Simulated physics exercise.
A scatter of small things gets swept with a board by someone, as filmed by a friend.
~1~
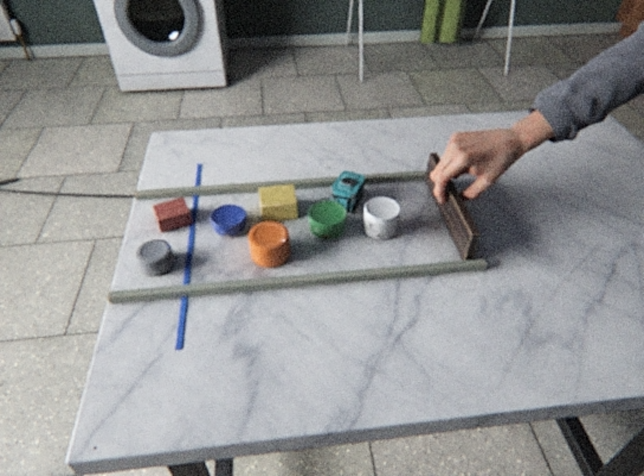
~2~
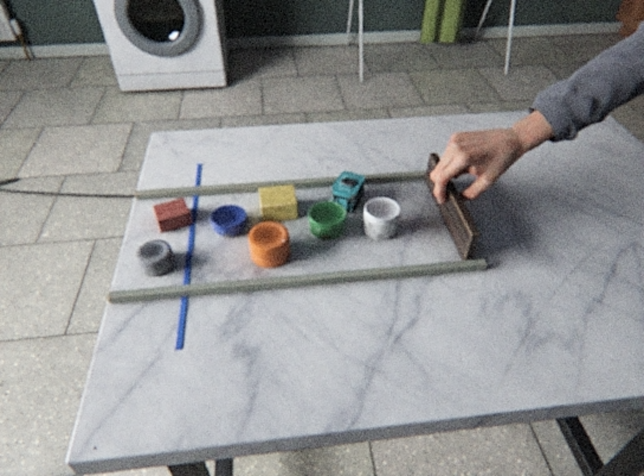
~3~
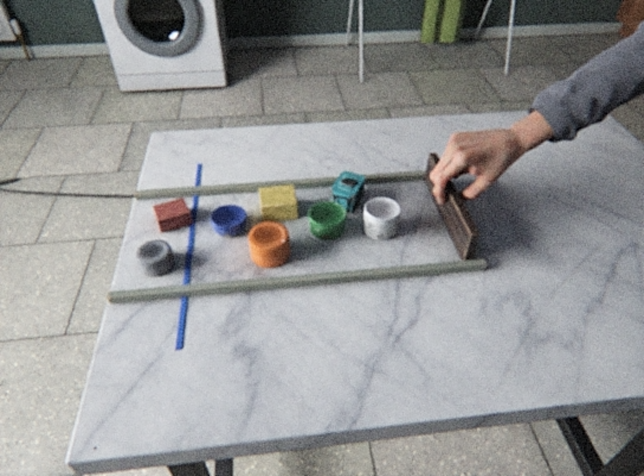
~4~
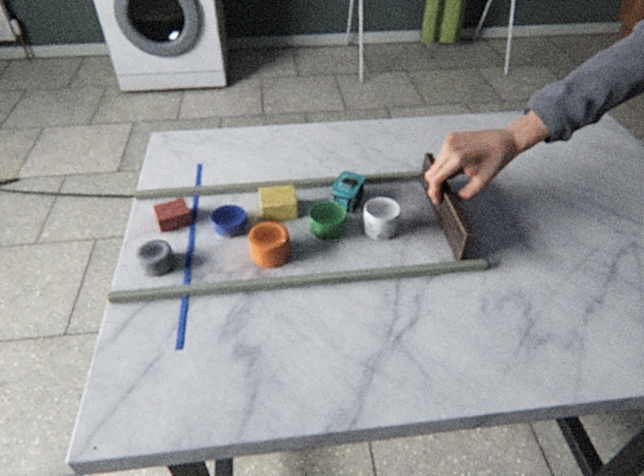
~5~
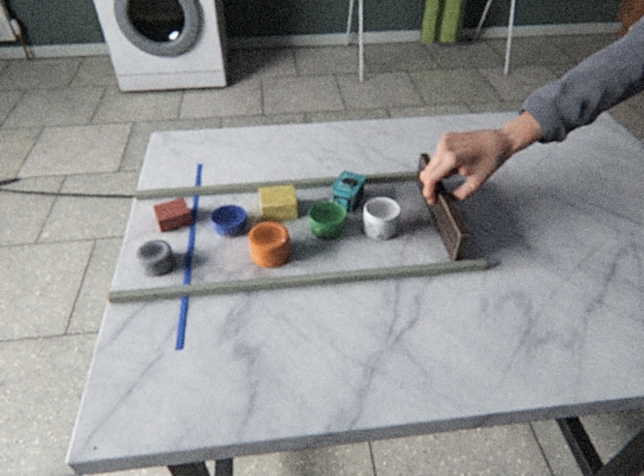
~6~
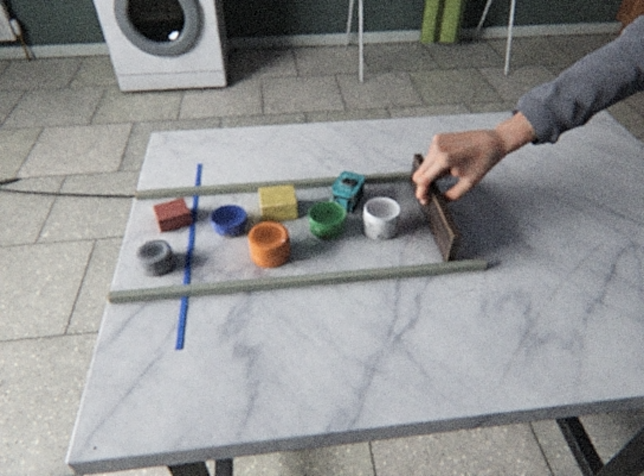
A hand in a grey sleeve moves a dark upright board slightly leftward along a marbled table, seen from above at an angle in a tiled room with a washing machine behind. Between two rails lie a white tub, green pot, teal object, yellow block, orange lid and blue pot, with a red block and grey lid left of blue tape. The objects and camera stay still.
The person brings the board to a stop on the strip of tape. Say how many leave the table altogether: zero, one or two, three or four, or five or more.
Lost: A pair at most, not none.
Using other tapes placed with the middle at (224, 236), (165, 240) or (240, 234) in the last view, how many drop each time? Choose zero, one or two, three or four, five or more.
Going through the tapes in order, the count is just one or two, then more than four, then none at all.
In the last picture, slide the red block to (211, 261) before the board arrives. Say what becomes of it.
The red block is kept.
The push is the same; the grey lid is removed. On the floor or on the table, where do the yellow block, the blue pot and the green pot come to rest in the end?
The yellow block stays put; the blue pot goes down; the green pot stays put.
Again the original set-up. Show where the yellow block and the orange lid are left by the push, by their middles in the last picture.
The first sits around (151, 201), while the other sits around (164, 263).
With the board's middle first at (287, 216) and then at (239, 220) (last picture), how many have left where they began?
Tally: 7; 7.
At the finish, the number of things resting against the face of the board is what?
That makes 3.
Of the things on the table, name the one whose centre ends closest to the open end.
Grey lid.
Soon after, none off yet; grey lid at rest near (156, 258); red block at rest near (173, 215); blue pot at rest near (229, 221).
By the end, the number that fall off is one or two; fallen, blue pot and red block.
